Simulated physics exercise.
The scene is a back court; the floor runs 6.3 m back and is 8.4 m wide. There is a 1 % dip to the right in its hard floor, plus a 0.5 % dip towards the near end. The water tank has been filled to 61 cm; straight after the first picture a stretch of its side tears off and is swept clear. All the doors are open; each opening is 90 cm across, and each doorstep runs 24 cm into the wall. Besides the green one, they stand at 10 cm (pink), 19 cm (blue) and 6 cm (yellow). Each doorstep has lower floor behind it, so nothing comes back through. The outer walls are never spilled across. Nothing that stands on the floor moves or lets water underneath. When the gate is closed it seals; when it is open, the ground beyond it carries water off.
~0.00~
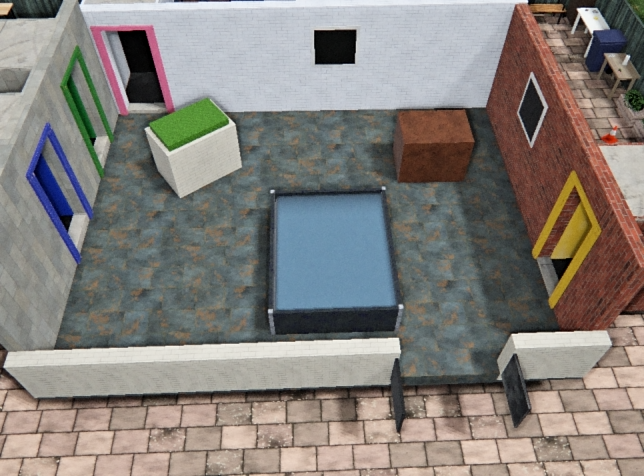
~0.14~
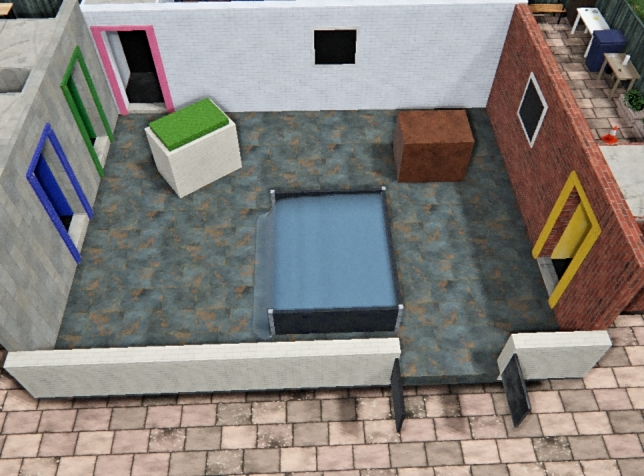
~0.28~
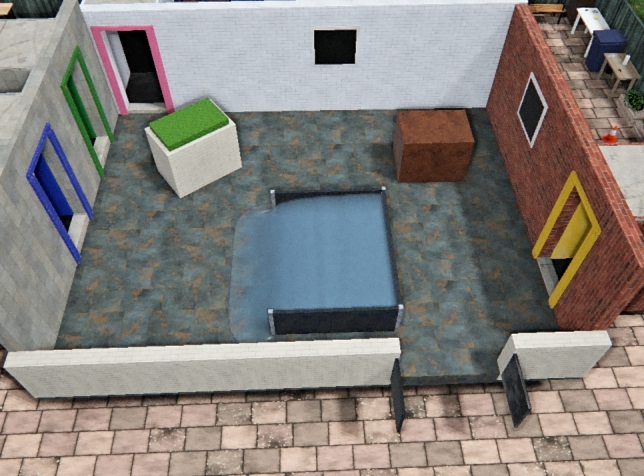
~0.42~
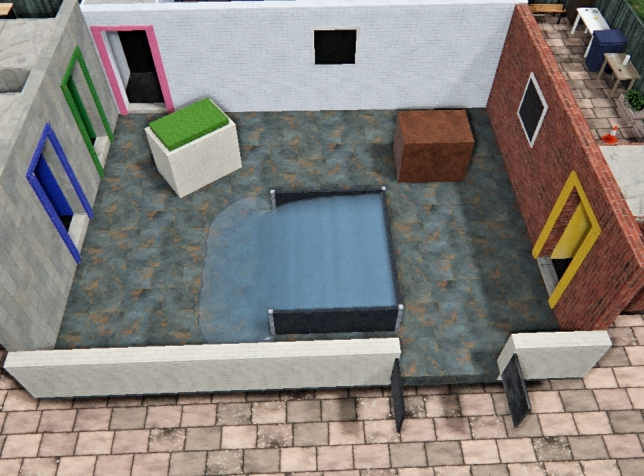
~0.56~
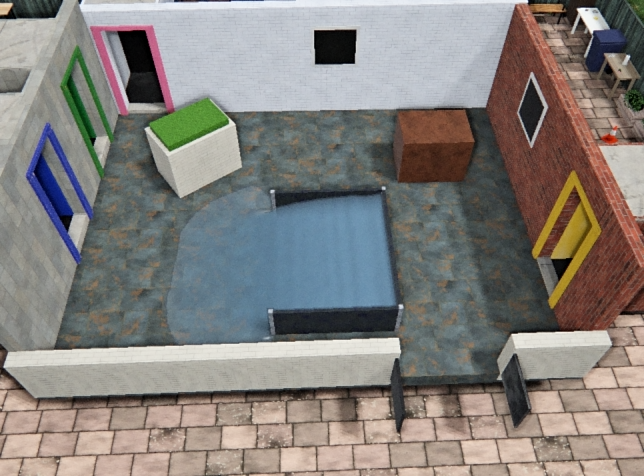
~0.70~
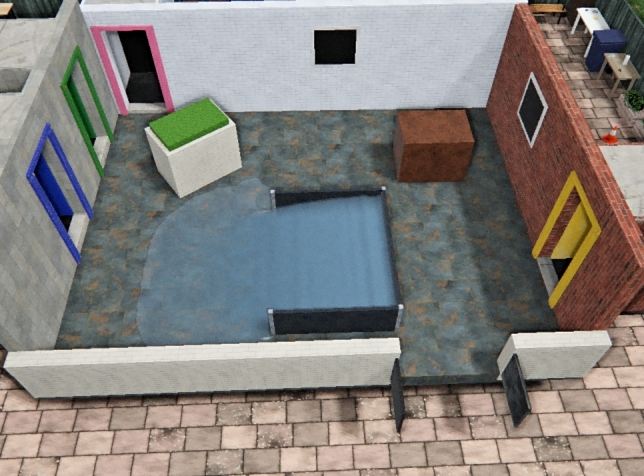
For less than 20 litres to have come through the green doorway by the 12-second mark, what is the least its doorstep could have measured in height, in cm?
7 cm or so.
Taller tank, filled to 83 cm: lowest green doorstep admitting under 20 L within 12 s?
10.5 cm.
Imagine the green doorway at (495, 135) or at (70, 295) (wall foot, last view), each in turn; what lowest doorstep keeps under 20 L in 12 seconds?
You'd want about 11.5 cm there first, then about 28 cm.
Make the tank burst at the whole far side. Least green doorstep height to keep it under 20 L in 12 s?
That way, roughly 11.5 cm.
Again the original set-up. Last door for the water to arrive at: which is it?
Yellow.
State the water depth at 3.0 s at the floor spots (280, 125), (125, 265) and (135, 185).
Taking the spots in order: About 0, 17 and 10 centimetres.
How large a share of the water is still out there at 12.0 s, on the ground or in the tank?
Share still there: Approx. 92 percent.
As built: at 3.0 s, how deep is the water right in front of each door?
At the green door the depth is 11 cm, at pink 7 cm, at blue 27 cm and at yellow 0 cm.
After 1.4 s water covers 30 % of the floor, deepest (34 cm) near (74, 279); it has not reached the green door.
After 3.0 s water covers 40 % of the floor, deepest (34 cm) near (48, 374); 11 cm at the green door, 0 litres in over its 20 cm doorstep.
After 12.0 s water covers 95 % of the floor, deepest (12 cm) near (486, 123); 3 cm at the green door, 0 litres in over its 20 cm doorstep.
At the green door as built, the water arrived by 2.1 s and peaked near 13 cm at 5.4 s.
Run again over the same 12 s with other heights there, 29 litres in over 6 cm, 9 litres over 8.5 cm. The limit of 20 litres is kept from about 7 cm up.
